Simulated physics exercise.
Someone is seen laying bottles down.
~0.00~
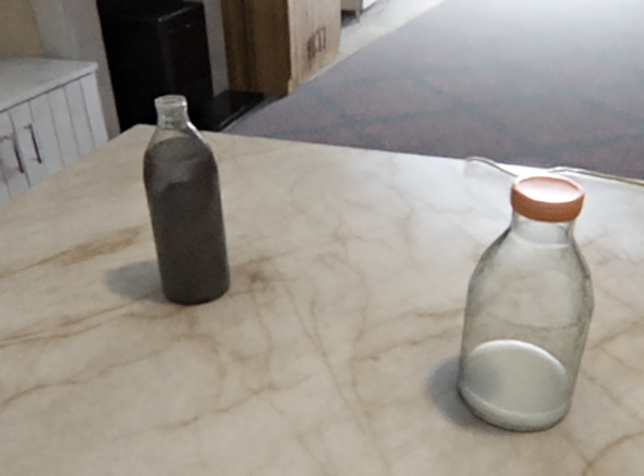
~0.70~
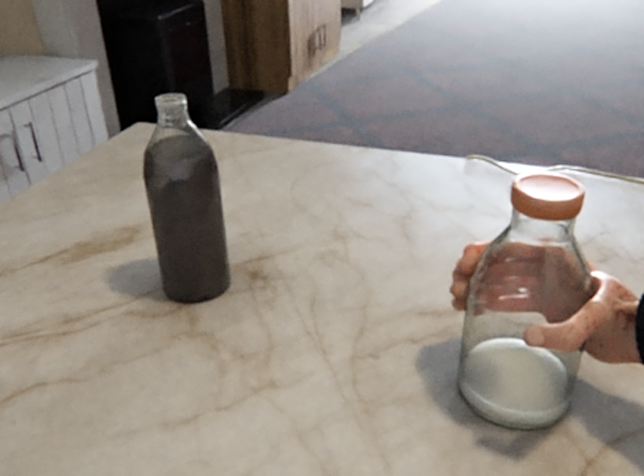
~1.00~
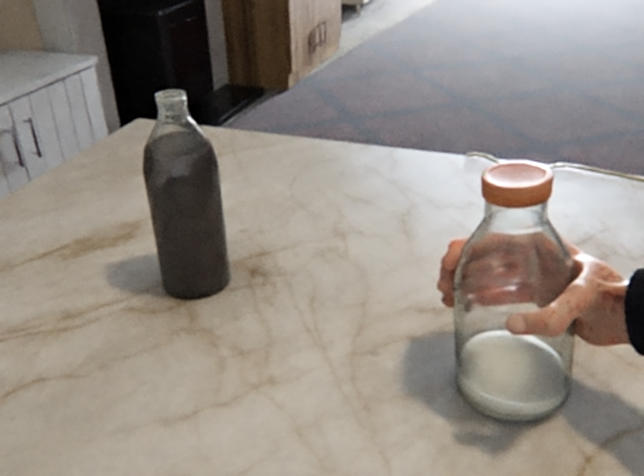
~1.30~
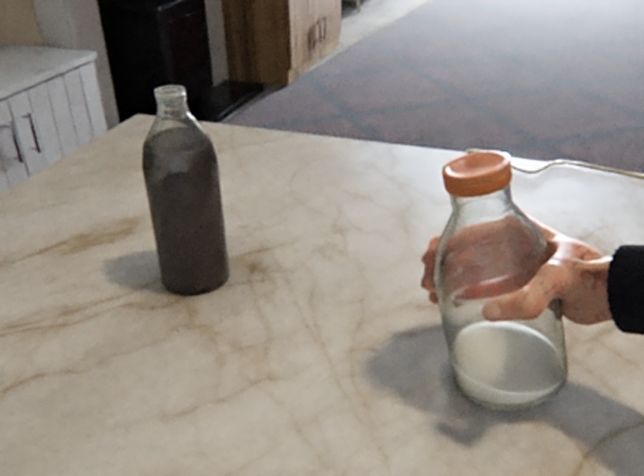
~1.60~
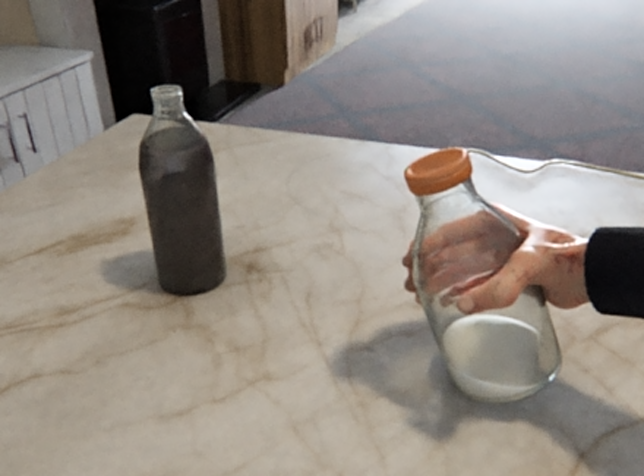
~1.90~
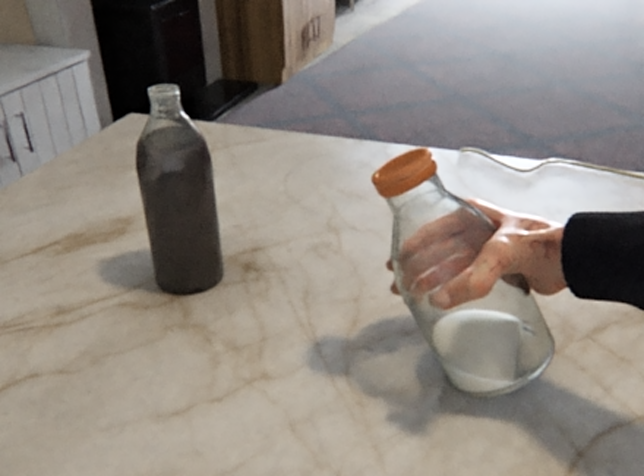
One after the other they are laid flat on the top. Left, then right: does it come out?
The left bottle runs out; the right bottle stays dry.
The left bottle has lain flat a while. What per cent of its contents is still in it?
35 per cent, roughly.
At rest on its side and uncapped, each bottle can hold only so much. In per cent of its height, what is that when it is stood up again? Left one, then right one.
Around 26 percent for the first, 18 percent for the second.
Around 2.6 s, the right bottle is nearly down; right bottle, no leak.
Around 3.6 s, the right bottle lies flat; right bottle, no leak.
Around 6.5 s, both lie flat; right bottle, no leak; left bottle, it leaks.
